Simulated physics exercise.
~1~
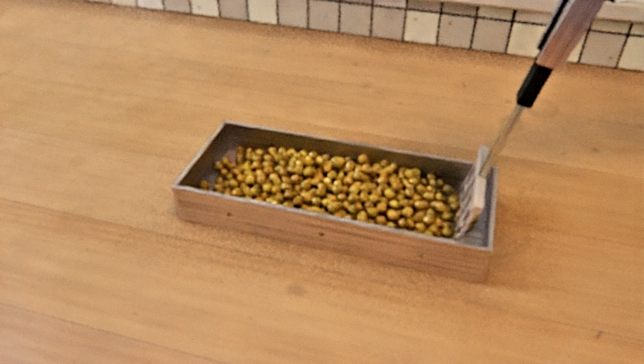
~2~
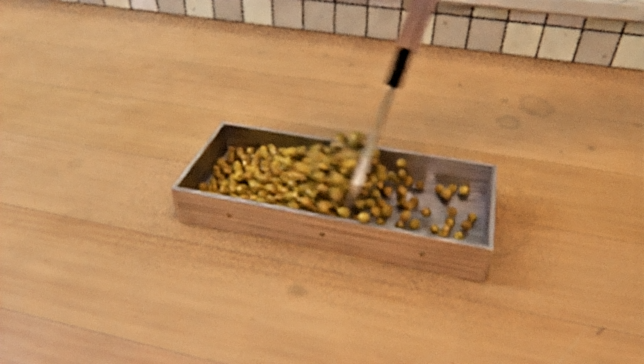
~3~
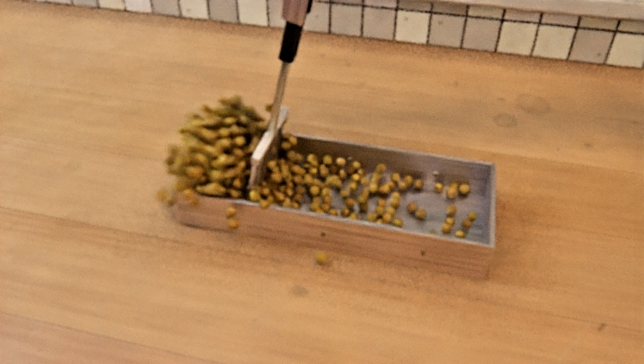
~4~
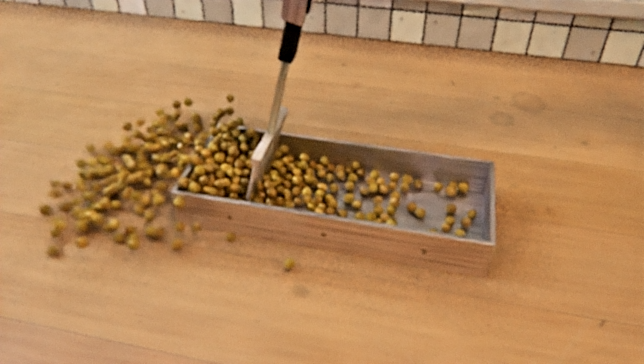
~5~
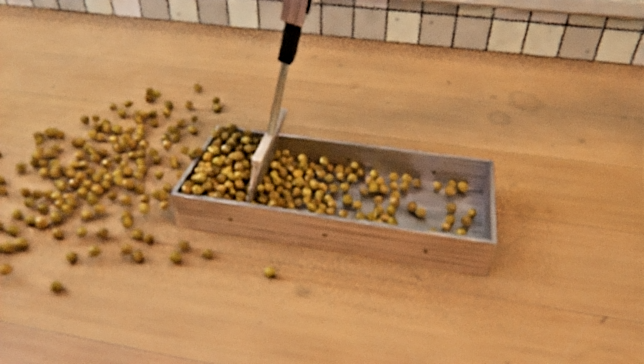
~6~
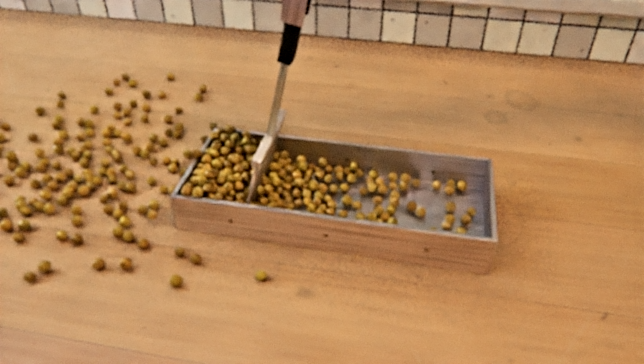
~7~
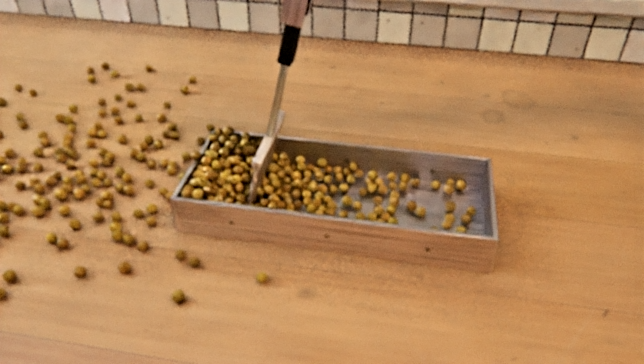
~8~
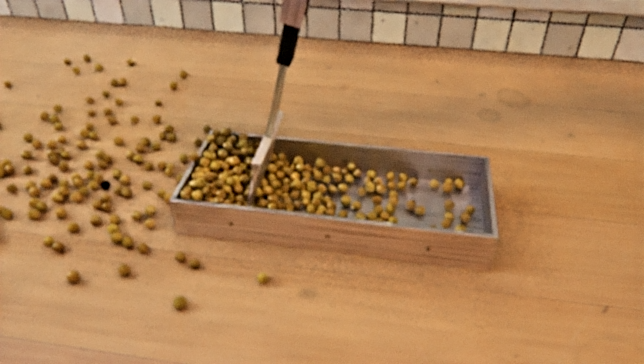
Rake on a robot arm sweeping greenish-yellow beads leftward along a trough, spilling many over the end to scatter across the wooden table.
